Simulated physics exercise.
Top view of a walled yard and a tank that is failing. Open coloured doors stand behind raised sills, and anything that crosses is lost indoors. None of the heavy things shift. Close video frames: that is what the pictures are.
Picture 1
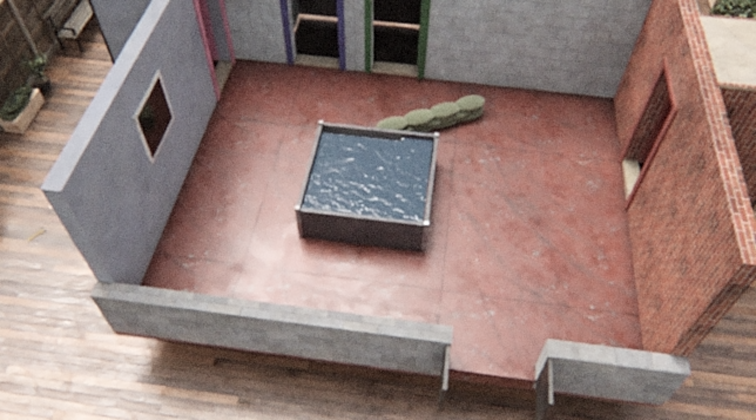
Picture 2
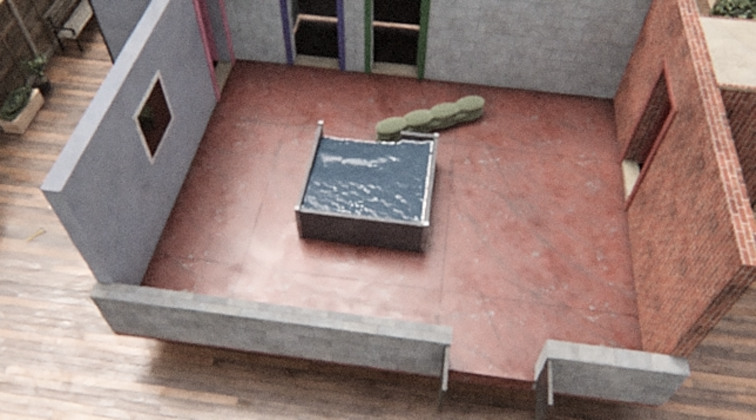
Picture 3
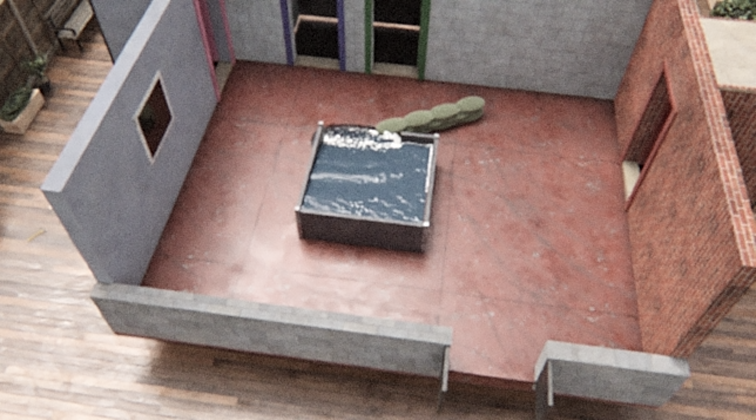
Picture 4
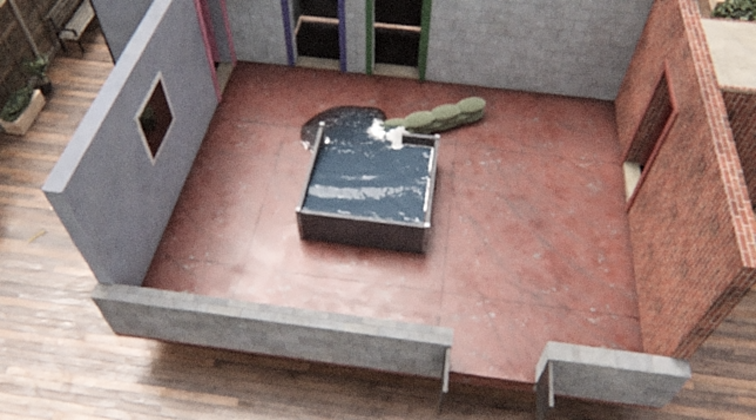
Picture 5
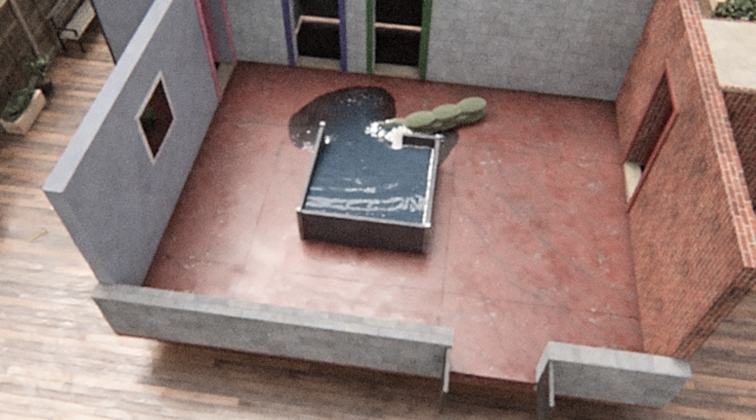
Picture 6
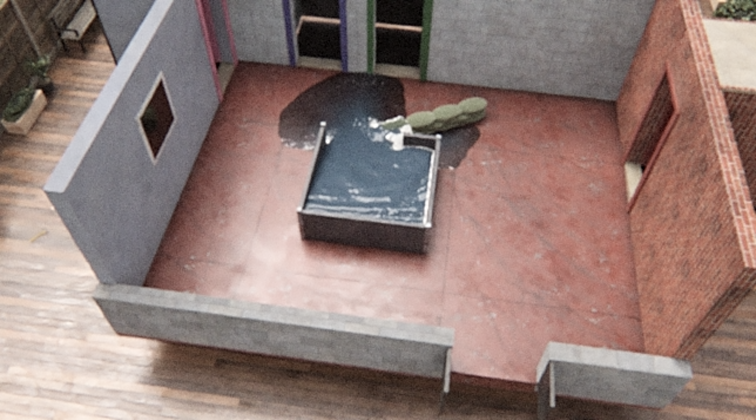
In a walled yard with a red floor, water in an open tank sloshes, then pours out the far side, spreading in a dark pool.
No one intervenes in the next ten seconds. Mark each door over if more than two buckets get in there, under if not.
Pink door - over; blue door - over; green door - over; red door - under.
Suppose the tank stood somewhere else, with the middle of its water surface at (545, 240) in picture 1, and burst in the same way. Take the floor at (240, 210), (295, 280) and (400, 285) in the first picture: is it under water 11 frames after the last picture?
Going through them in that order: Still bare, still bare and still bare.
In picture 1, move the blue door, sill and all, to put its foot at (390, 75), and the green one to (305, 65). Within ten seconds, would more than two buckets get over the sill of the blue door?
I'd say blue overflows.
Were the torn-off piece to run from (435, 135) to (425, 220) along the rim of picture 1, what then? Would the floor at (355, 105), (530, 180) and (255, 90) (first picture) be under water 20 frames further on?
Result, in sequence: Spared by the spill, sodden, spared by the spill.
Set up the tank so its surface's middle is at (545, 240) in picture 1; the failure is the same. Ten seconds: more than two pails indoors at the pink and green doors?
Log: Pink misses the mark; green misses the mark.
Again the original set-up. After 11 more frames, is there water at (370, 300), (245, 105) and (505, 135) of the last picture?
Result, in that order: Not wetted / wetted / wetted.
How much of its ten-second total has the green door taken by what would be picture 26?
Close to 90 out of every hundred.
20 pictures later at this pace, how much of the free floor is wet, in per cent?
My best guess is some 45 %.
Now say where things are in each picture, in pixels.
In the first picture, still water in the open tank at (370, 174).
In the second picture, water pours out on the open tank's far side and has run to a hidden place.
In the third picture, the front is at a hidden place, out from the gap on the open tank's far side.
In the fourth picture, water pours out on the open tank's far side and has run to a hidden place.
In the fifth picture, the front is at (372, 89), out from the gap on the open tank's far side.
In the sixth picture, the front is at (354, 72), out from the gap on the open tank's far side.
A moment on, water covers 25 % of the floor; the pink door not reached, the blue door over two buckets in, the green door over two buckets in, the red door not reached.
Next, water covers 35 % of the floor; the pink door under two buckets in, the blue door far over two buckets in, the green door over two buckets in, the red door not reached.
Then, water covers 45 % of the floor; the pink door over two buckets in, the blue door far over two buckets in, the green door far over two buckets in, the red door wet at the sill, nothing in.
Later, water covers 70 % of the floor; the pink door over two buckets in, the blue door far over two buckets in, the green door far over two buckets in, the red door wet at the sill, nothing in.
In the end, water covers 90 % of the floor; the pink door over two buckets in, the blue door far over two buckets in, the green door far over two buckets in, the red door wet at the sill, nothing in.
